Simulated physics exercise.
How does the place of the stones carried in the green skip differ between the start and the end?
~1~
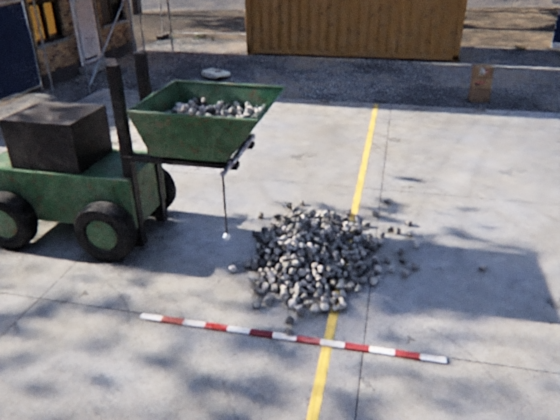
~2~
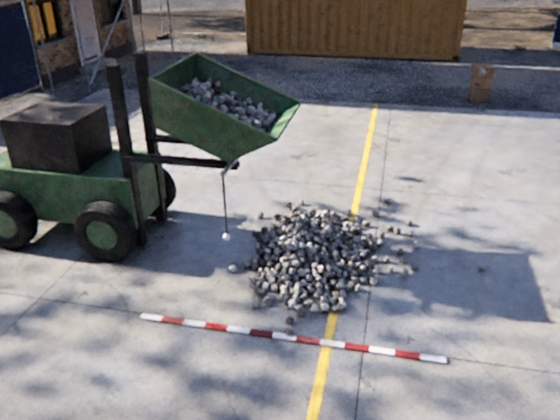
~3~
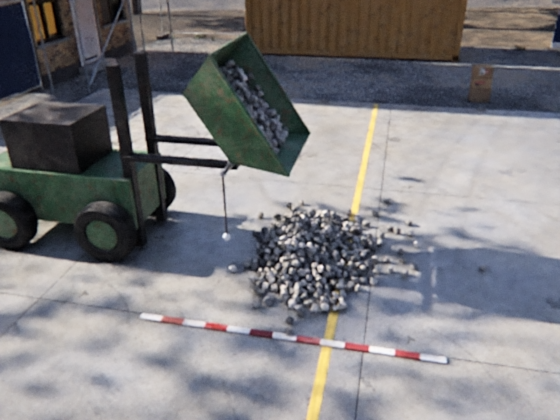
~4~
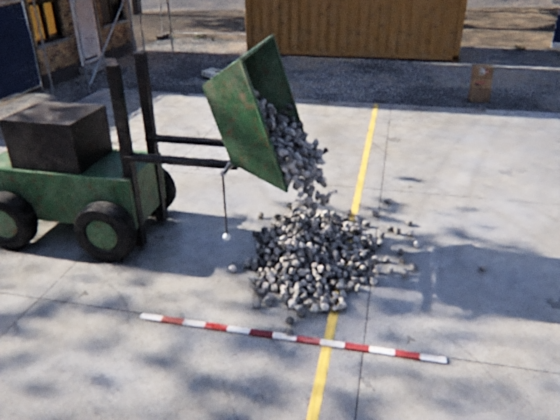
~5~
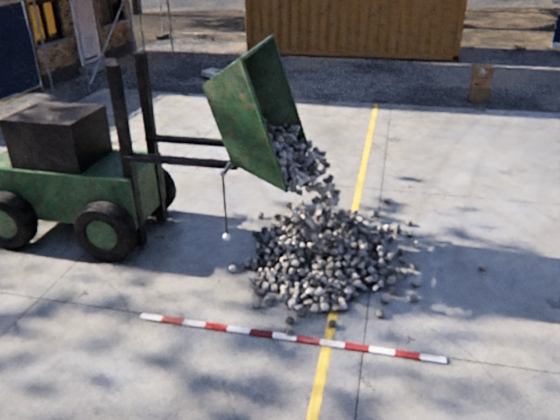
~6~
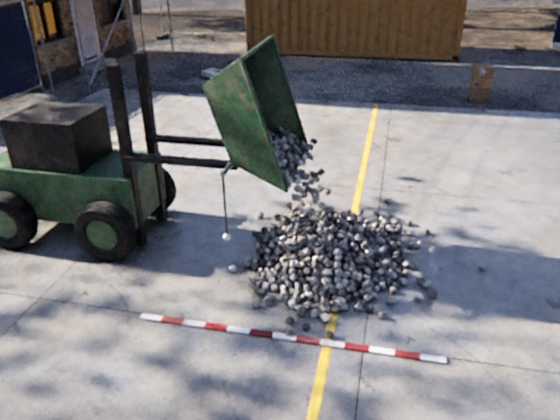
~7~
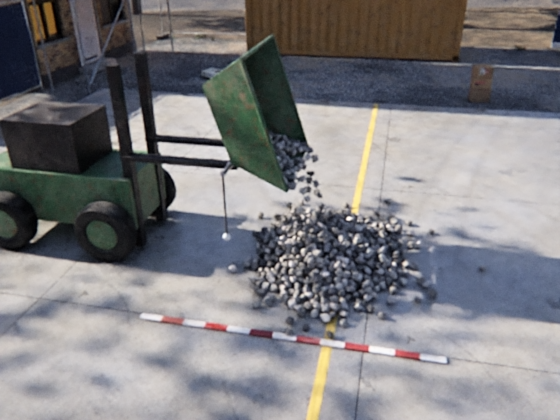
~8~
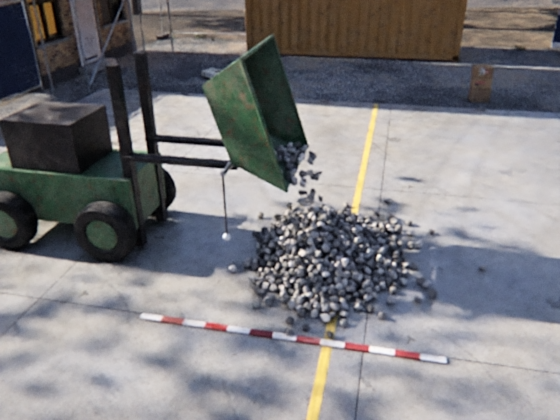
At the start they lie in the raised skip, up and to the left of the pile on the ground. By the end most of them are lower and further right, on the pile across the yellow line, with only a few still in the skip.
